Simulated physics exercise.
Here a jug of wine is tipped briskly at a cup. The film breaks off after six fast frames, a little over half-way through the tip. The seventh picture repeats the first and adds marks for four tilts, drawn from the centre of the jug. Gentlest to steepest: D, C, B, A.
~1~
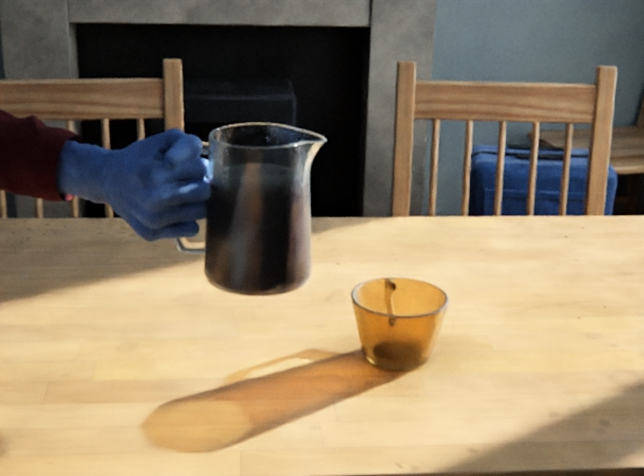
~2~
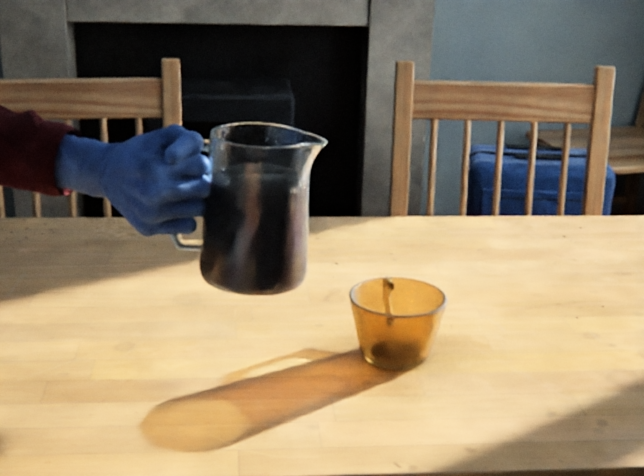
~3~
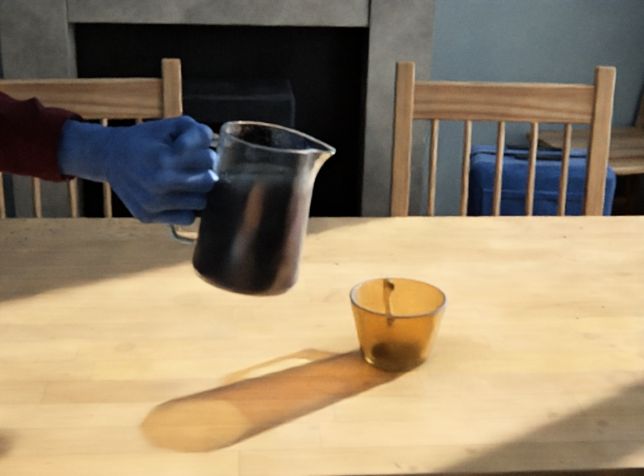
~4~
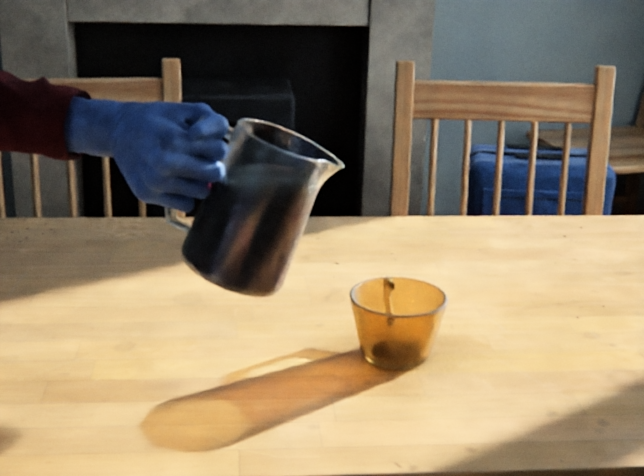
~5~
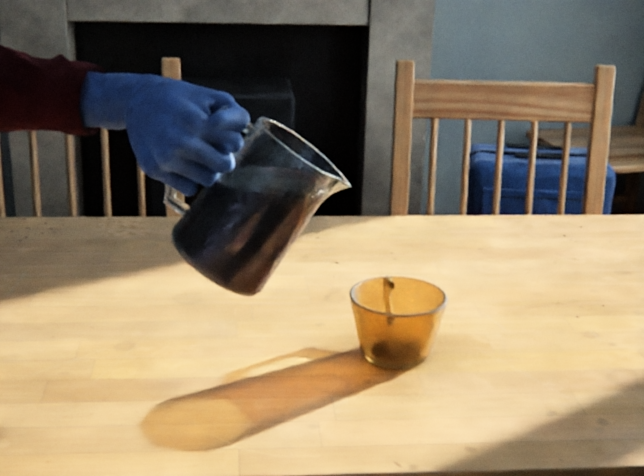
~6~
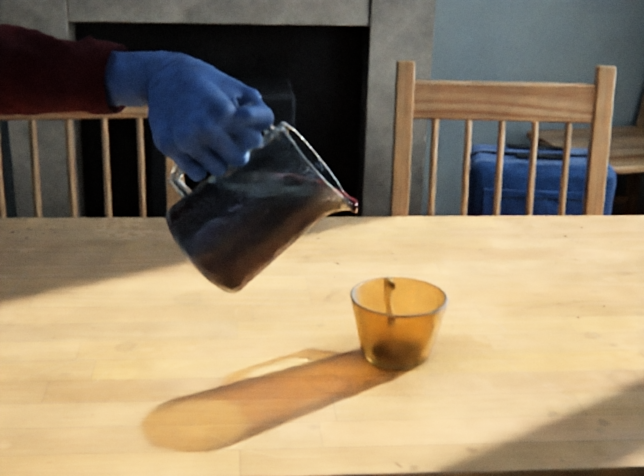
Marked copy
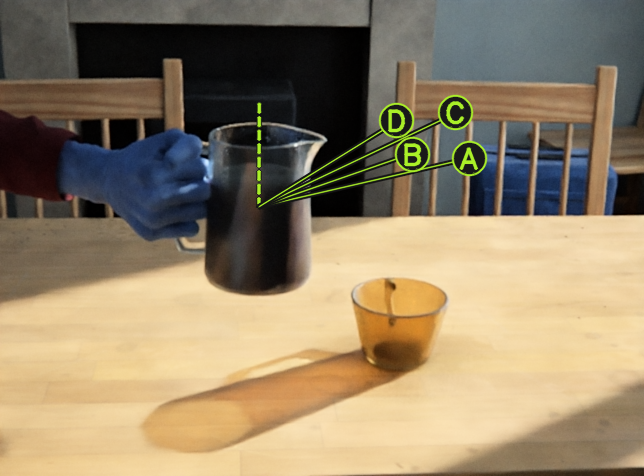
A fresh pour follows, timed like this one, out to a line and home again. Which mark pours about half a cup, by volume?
Use mark C.
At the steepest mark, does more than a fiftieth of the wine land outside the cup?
Yes.
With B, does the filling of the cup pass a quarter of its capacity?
Yes, it does.
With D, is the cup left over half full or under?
Under half.
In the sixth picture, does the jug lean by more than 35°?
Yes, it does.
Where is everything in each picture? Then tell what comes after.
The first frame shows upright, lip at (323, 139); rim of the cup round (400, 296); nothing has left yet.
The second frame shows tipped about 3°, lip at (325, 141); nothing has left yet.
The third frame shows tipped about 10°, lip at (333, 150); nothing has left yet.
The fourth frame shows tipped about 21°, lip at (342, 165); nothing has left yet.
The fifth frame shows tipped about 34°, lip at (349, 184); nothing has left yet.
The sixth frame shows tipped about 49°, lip at (351, 207); nothing has left yet.
On the marked copy, A at (452, 162); B at (395, 159); C at (440, 120); D at (382, 130).
If A is chosen, the cup ends with about 89 % of what it can hold; 13 % of the wine is spilt.
If B is chosen, the cup ends with about 75 % of what it can hold; 6 % of the wine is spilt.
If C is chosen, the cup ends with about 55 % of what it can hold.
If D is chosen, the cup ends with about 32 % of what it can hold.
